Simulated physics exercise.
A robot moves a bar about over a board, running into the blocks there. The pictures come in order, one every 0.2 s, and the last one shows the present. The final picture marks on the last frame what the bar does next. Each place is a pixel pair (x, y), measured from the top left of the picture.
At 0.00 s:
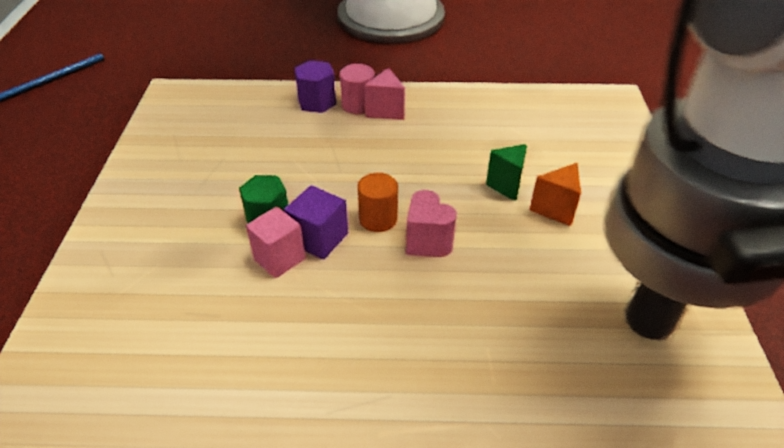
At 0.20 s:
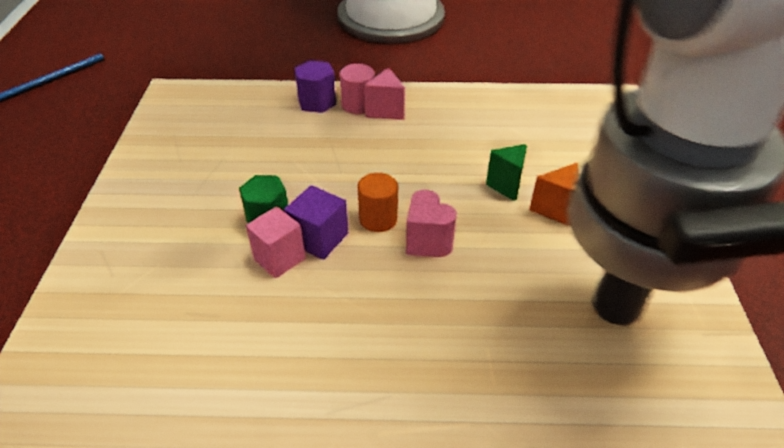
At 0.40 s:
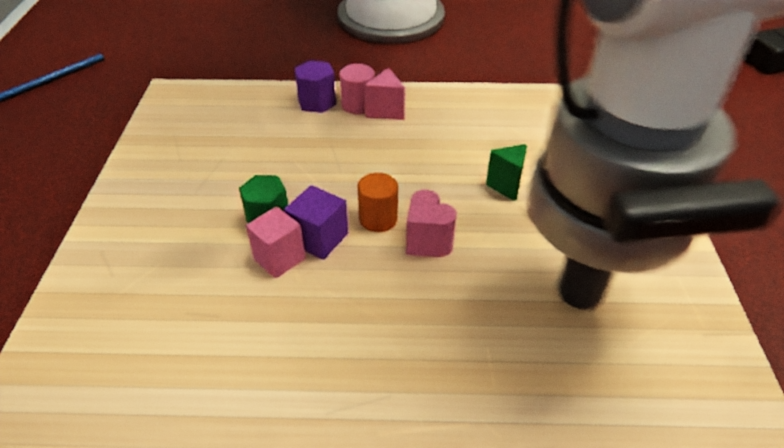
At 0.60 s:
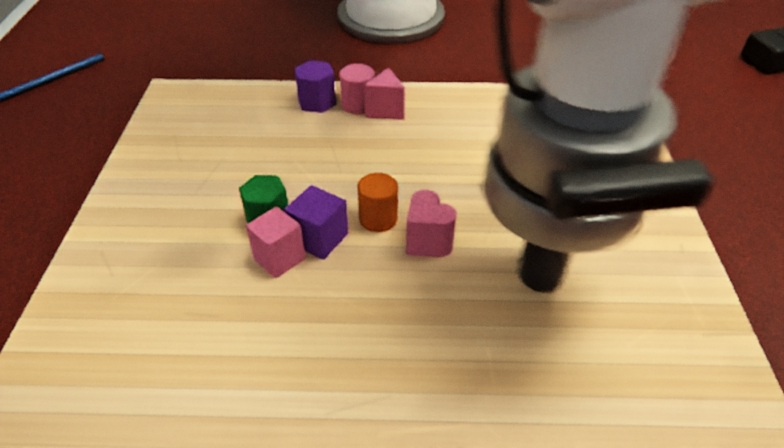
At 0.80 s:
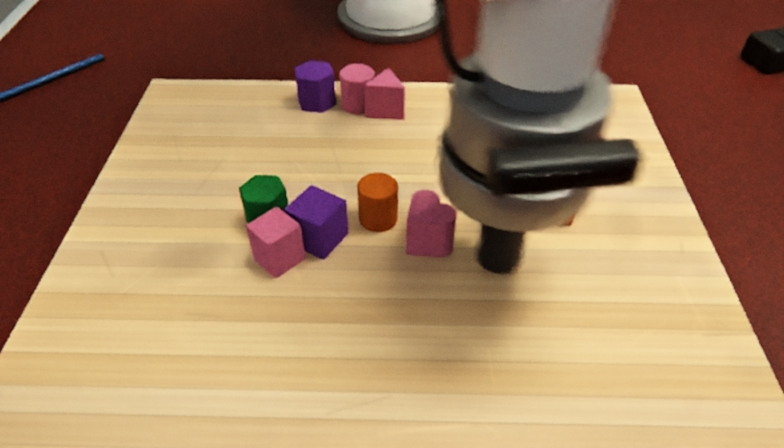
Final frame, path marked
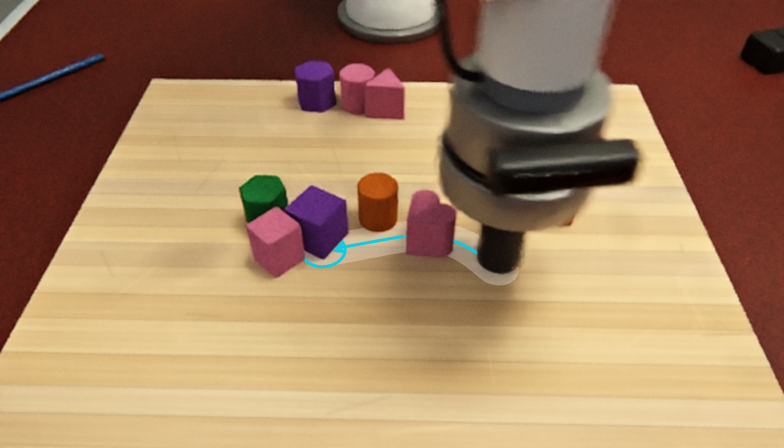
A grey and white robot arm with a dark tip glides steadily leftward and slightly away over a pale wooden board, seen from above at an angle by a still camera. Purple, pink and green blocks sit left of an orange cylinder and pink heart, with three more behind. The arm passes in front of green and orange triangular blocks, nearing the heart, while no block visibly moves.
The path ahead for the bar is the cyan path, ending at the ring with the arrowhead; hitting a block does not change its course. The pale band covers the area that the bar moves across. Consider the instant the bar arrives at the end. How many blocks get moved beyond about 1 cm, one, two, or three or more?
My forecast: 3 or more.
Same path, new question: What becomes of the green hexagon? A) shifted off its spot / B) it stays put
(A)
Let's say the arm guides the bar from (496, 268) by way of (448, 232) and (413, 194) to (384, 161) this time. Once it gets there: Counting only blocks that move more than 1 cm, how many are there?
Two move.
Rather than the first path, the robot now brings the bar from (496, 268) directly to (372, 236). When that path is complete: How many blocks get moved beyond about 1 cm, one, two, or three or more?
My prediction: Two blocks.
The line goes from (496, 268) by way of (445, 238) and (385, 240) to (324, 251).
On the path given first. One third of the way, bar at (445, 229); orange circular block at (363, 180); pink heart at (398, 199).
Two thirds of the way, bar at (382, 231); green hexagon at (249, 186); pink four-sided block at (265, 227), turned 25° anticlockwise; purple four-sided block at (292, 197), turned 25° anticlockwise; orange circular block at (327, 164); pink heart at (344, 188), turned 35° clockwise.
At the end, bar at (323, 241); green hexagon at (228, 184), turned 25° anticlockwise; pink four-sided block at (265, 227), turned 25° anticlockwise; purple four-sided block at (271, 186), turned 30° anticlockwise; orange circular block at (326, 161); pink heart at (317, 190), turned 115° clockwise.
